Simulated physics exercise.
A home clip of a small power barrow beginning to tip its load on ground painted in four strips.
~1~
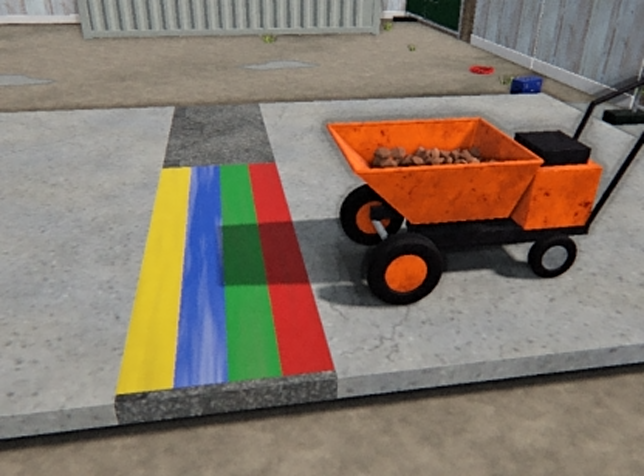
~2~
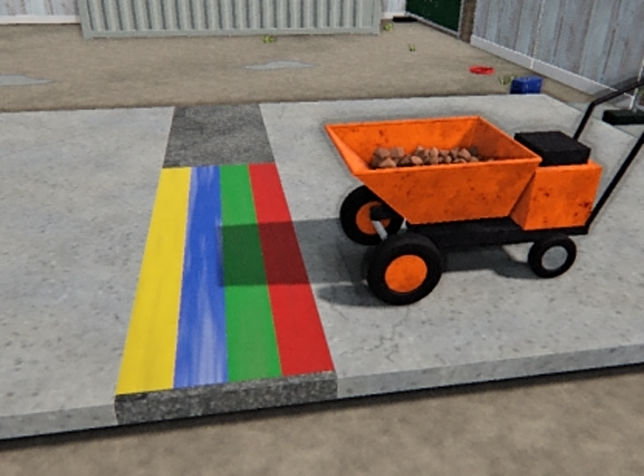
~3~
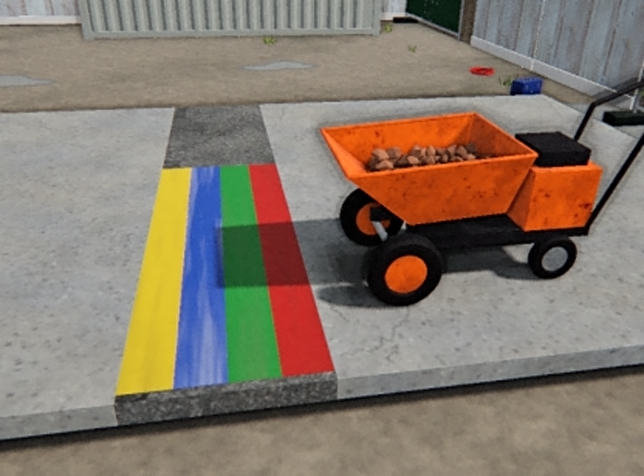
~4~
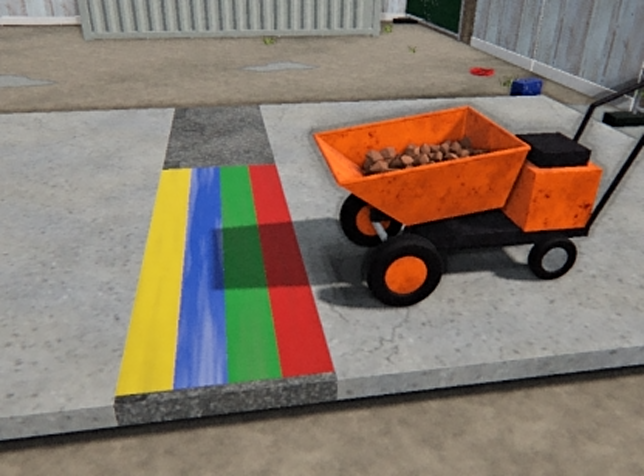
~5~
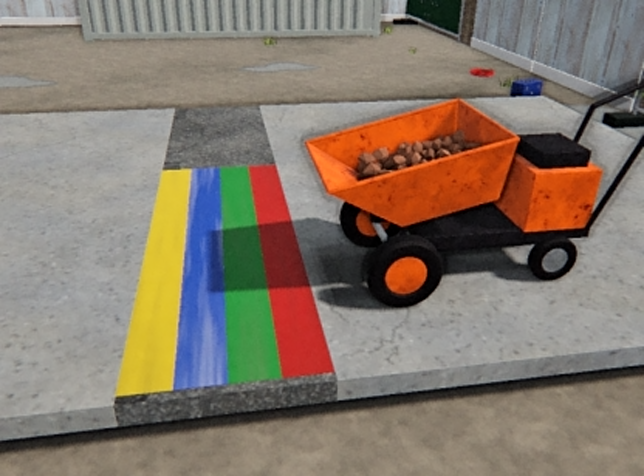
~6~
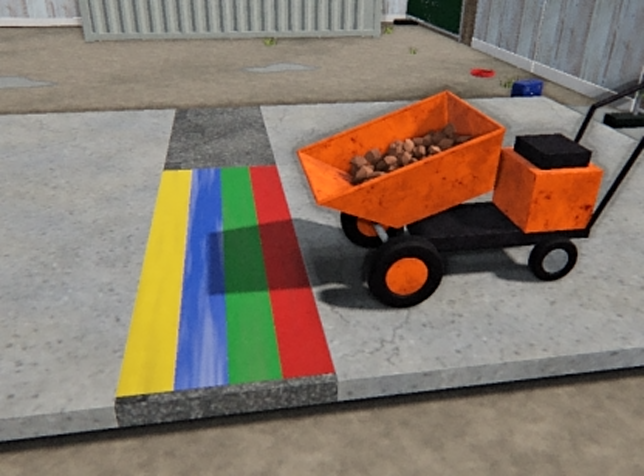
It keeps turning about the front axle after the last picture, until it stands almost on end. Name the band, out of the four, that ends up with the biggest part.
The green band.
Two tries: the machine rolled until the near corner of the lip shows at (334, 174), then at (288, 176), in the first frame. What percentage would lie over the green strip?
The first gives close to 30 per cent and the second 0 per cent.
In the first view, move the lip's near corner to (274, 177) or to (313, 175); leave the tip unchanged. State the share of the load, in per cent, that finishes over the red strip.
Roughly 0 and 0 percent respectively.
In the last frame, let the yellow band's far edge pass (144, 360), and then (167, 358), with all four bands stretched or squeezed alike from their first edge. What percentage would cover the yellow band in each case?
10 and 20 percent, roughly.
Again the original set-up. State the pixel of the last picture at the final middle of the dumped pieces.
Near pixel (238, 282).
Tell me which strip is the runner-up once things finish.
Just behind the leader sits the blue strip.
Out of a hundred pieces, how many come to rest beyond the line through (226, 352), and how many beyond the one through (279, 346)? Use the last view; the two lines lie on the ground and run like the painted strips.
Estimate, first then second: 30 %, 80 %.
Soon after the last picture, skip tipped steeply; all in the skip.
A little later, skip tipped steeply; most in the skip; a stray few over the red strip; a small part over the green strip.
Later still, skip tipped right over; about a quarter in the skip; a small part over the red strip; about half over the green strip; about a quarter over the blue strip; a small part over the yellow strip; a stray few off the paint.
At rest, skip tipped right over; a small part in the skip; a small part over the red strip; about half over the green strip; about a quarter over the blue strip; a small part over the yellow strip; a stray few off the paint.
